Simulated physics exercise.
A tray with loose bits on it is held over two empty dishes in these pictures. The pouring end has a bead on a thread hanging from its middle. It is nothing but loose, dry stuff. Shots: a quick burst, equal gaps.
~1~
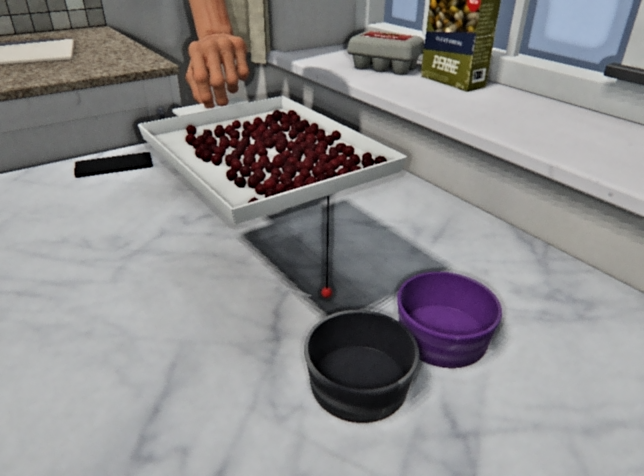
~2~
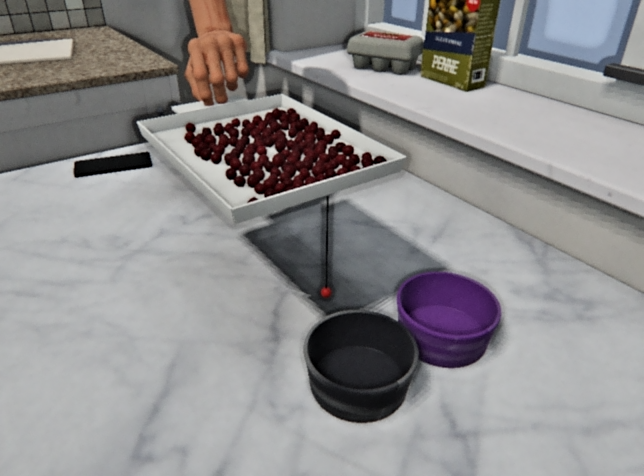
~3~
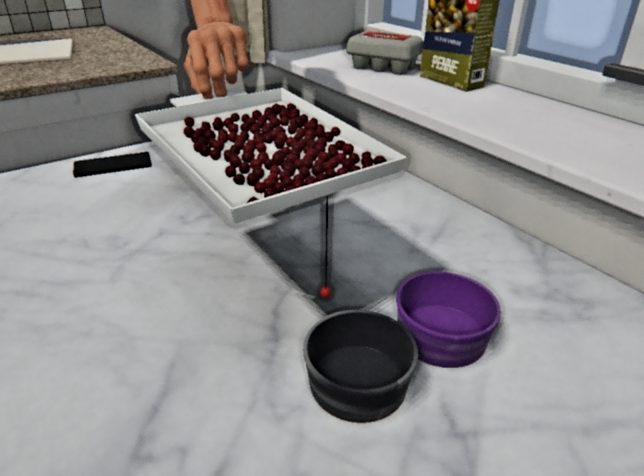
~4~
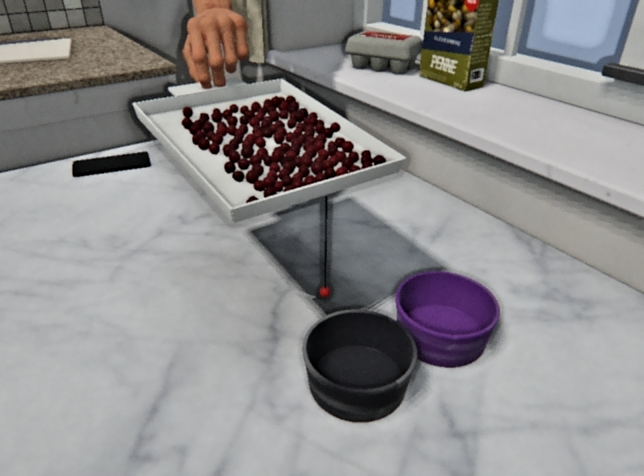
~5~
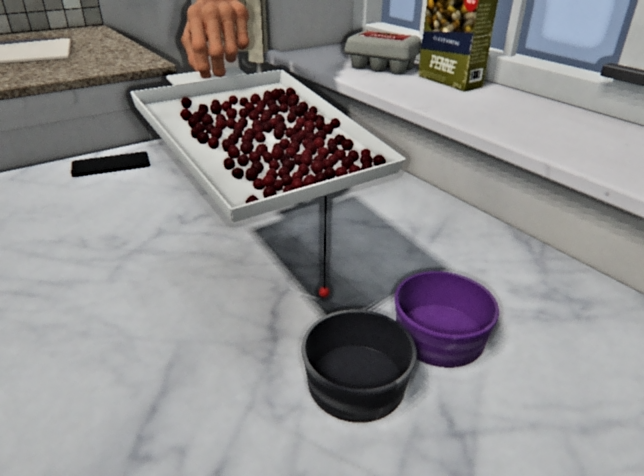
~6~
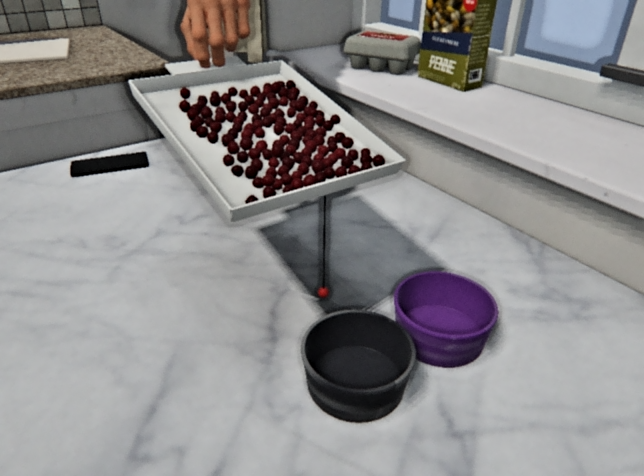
A hand held a white tray of dark red cherries above a black bowl and a purple bowl, both empty, on a marble counter, then the tray's far end rose slightly, tilting it a little.
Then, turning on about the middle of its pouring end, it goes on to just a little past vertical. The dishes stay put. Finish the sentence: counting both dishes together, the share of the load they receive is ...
The share is greater than half.
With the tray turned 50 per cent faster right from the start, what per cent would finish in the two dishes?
Near 80 in a hundred.
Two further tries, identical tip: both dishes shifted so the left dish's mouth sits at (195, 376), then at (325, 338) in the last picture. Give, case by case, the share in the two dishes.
Some 10 percent in the first case, 80 percent in the second.
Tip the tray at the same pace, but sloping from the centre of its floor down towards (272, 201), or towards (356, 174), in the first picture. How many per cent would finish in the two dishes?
Close to 30 percent first and close to 40 percent second.
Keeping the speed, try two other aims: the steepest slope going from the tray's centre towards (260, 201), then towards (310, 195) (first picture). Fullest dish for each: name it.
On the first try it's the left-side dish, on the second the left-side dish.
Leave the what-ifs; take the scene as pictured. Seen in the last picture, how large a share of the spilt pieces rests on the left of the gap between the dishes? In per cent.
It amounts to some 70 percent.
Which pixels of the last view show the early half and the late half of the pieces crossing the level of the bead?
For the early half I get (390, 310), and for the late half (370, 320).
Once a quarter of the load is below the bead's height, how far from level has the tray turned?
Near 110 degrees.
Shortly afterwards, tray tipped steeply; the whole lot on the tray.
Next, tray tipped right over; all but a few on the tray; only a few in the left dish.
Some moments later, tray tipped past a quarter turn; near half in the left dish; near a quarter in the right dish; near a quarter outside both; only a few in the air.
In the end, tray tipped past a quarter turn; near half in the left dish; near a quarter in the right dish; near a quarter outside both; only a few in the air.
